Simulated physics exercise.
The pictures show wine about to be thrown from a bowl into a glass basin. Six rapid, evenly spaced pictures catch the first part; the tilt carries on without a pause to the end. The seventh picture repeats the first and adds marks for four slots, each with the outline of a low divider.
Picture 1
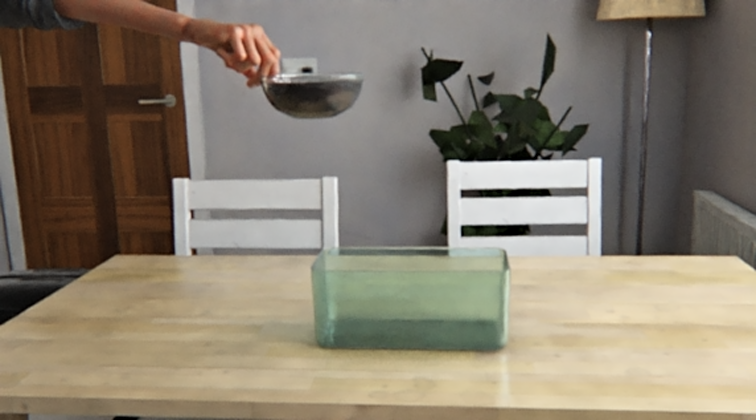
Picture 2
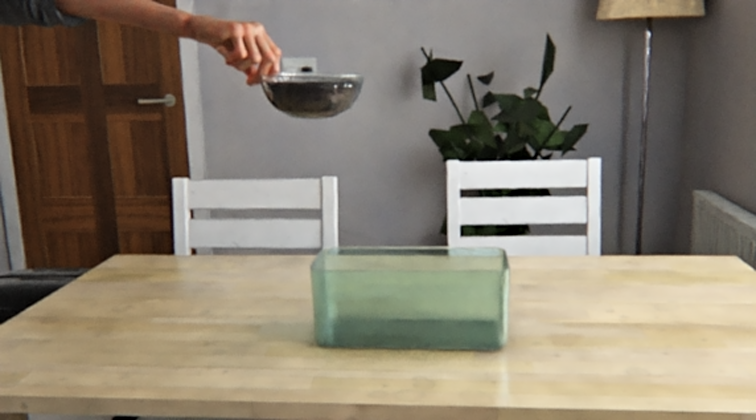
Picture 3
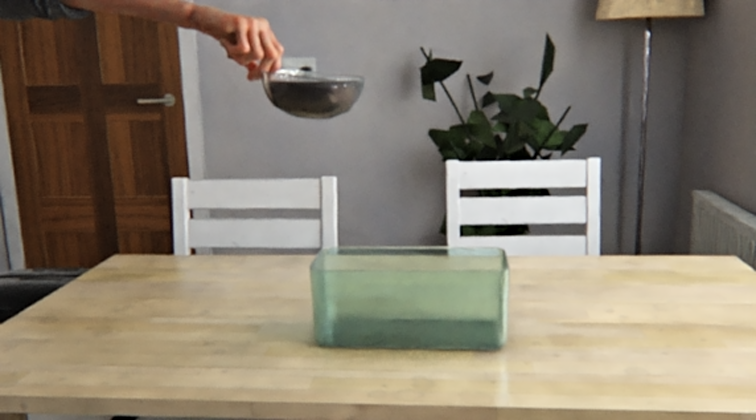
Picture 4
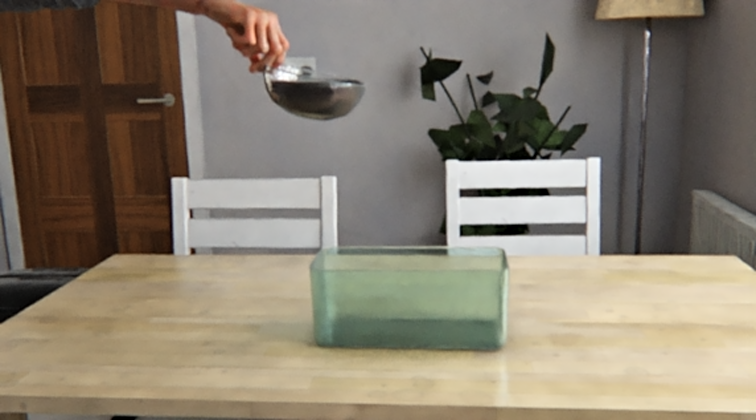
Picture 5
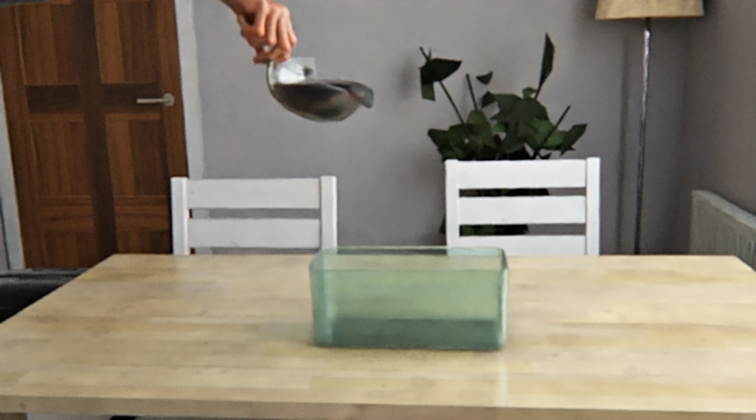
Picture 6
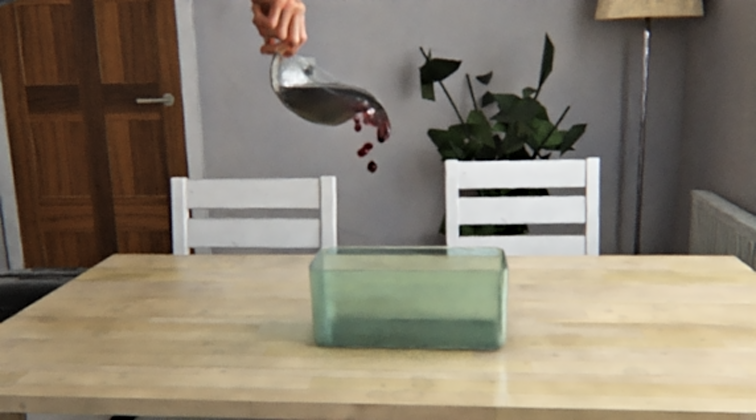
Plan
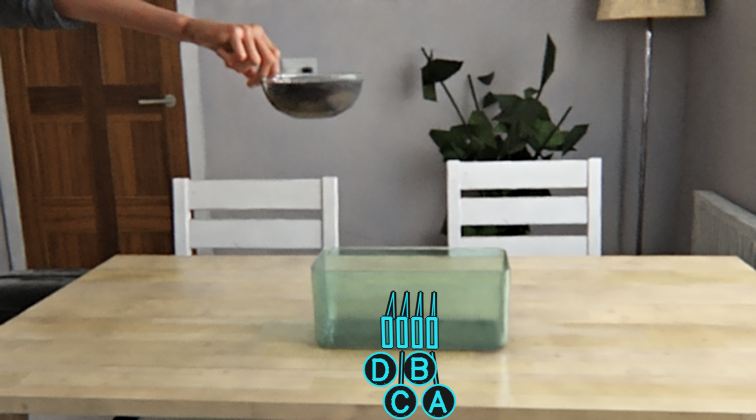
Hand tilting a small glass bowl rightward above a green glass basin on a wooden table, dark red wine leaving its lip.
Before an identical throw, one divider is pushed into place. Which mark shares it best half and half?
Take A.
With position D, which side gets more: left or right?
The right one.
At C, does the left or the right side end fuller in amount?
More ends on the right.
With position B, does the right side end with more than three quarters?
No.
In cyan, A at (432, 352); B at (417, 352); C at (402, 352); D at (387, 352).
With A, about 54 % ends left of the wall and 44 % right of it.
With B, about 34 % ends left of the wall and 63 % right of it.
With C, about 21 % ends left of the wall and 77 % right of it.
With D, about 14 % ends left of the wall and 83 % right of it; 3 % is lost outside.
